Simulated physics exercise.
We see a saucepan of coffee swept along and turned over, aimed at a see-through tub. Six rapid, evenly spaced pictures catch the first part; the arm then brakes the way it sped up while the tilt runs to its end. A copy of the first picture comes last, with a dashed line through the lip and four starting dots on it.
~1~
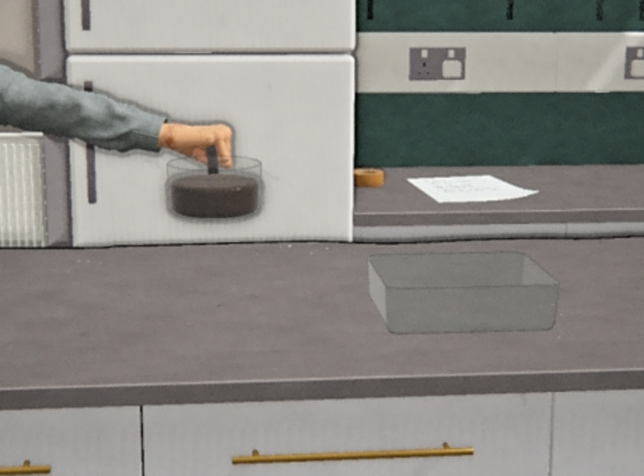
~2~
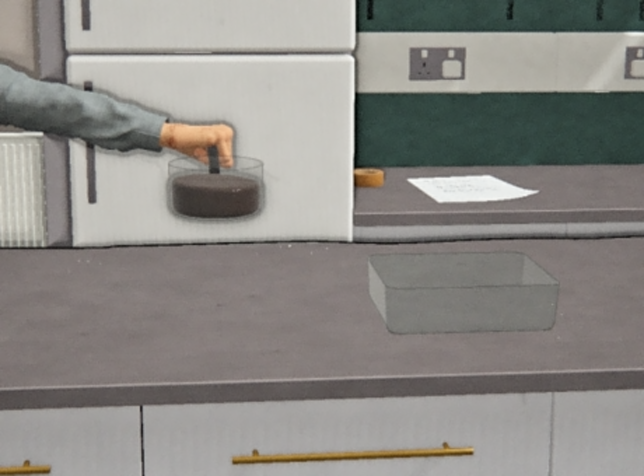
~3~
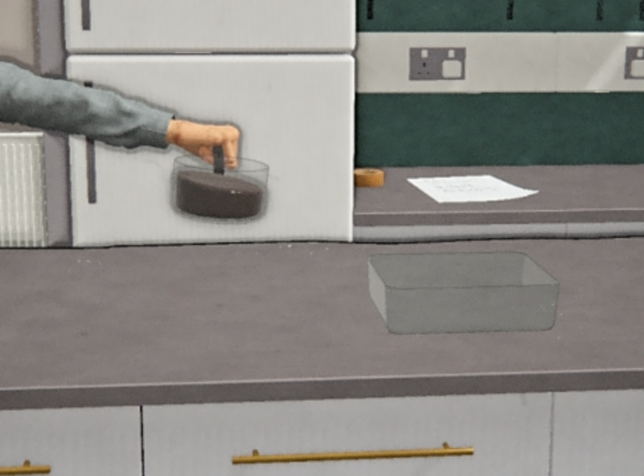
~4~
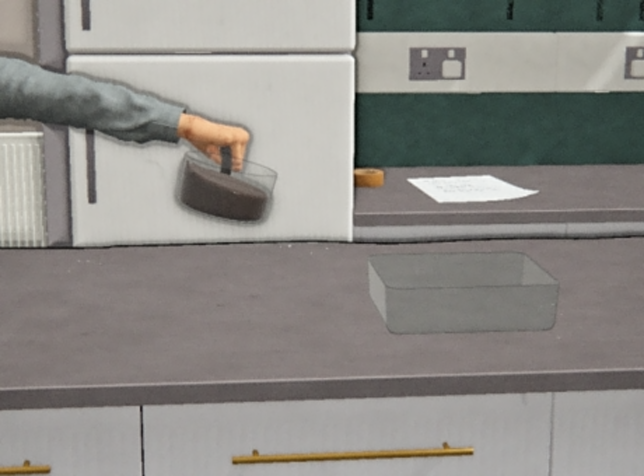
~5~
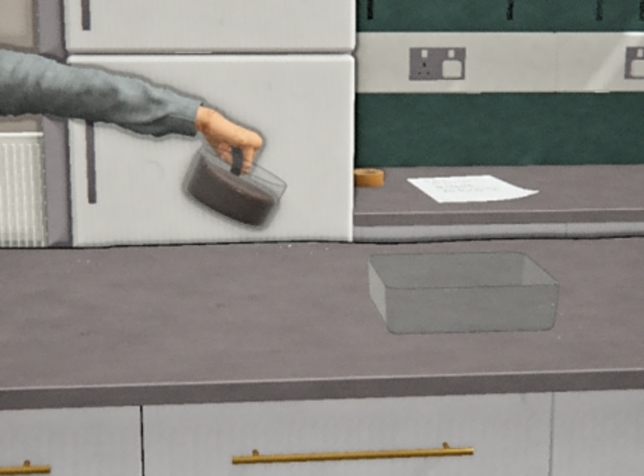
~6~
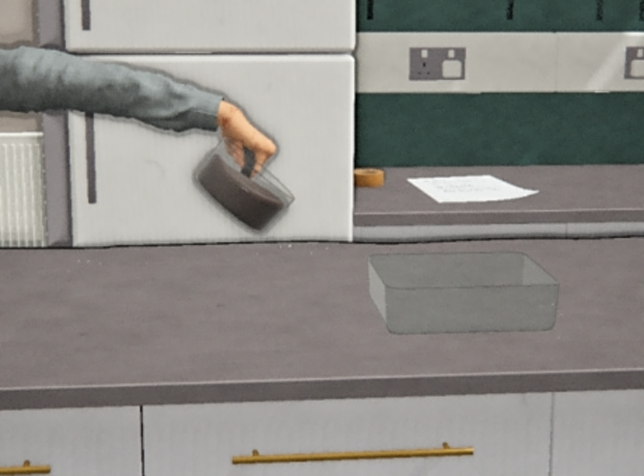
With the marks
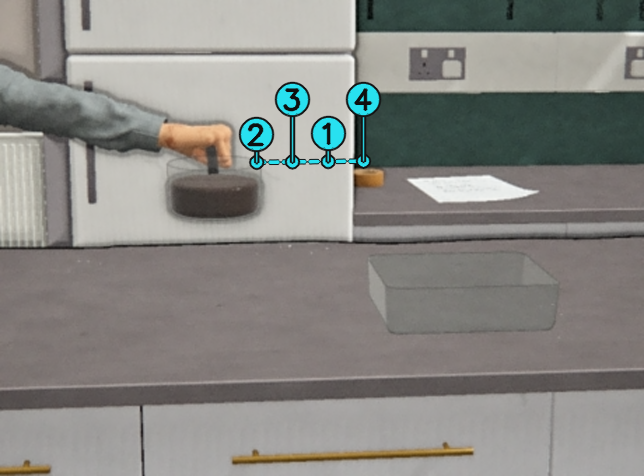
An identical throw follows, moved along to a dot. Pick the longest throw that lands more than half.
3 is the one.
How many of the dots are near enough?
Three of them.
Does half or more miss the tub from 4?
No.
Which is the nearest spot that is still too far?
That is spot 2.
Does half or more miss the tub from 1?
No.
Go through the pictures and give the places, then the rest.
In the first picture, upright, lip at (260, 162); tub from (386, 333) to (554, 329); nothing has left yet.
In the second picture, upright, lip at (261, 162); nothing has left yet.
In the third picture, tipped about 5°, lip at (267, 166); nothing has left yet.
In the fourth picture, tipped about 13°, lip at (275, 173); nothing has left yet.
In the fifth picture, tipped about 26°, lip at (285, 184); nothing has left yet.
In the sixth picture, tipped about 41°, lip at (294, 196); nothing has left yet.
In cyan, 1 at (328, 161); 2 at (256, 162); 3 at (292, 161); 4 at (363, 161).
For spot 1, about 68 % lands in the tub, 4 % falls short and 27 % goes beside or beyond.
For spot 2, about 11 % lands in the tub, 86 % falls short and 4 % goes beside or beyond.
For spot 3, about 71 % lands in the tub, 8 % falls short and 21 % goes beside or beyond.
For spot 4, about 65 % lands in the tub, 3 % falls short and 32 % goes beside or beyond.
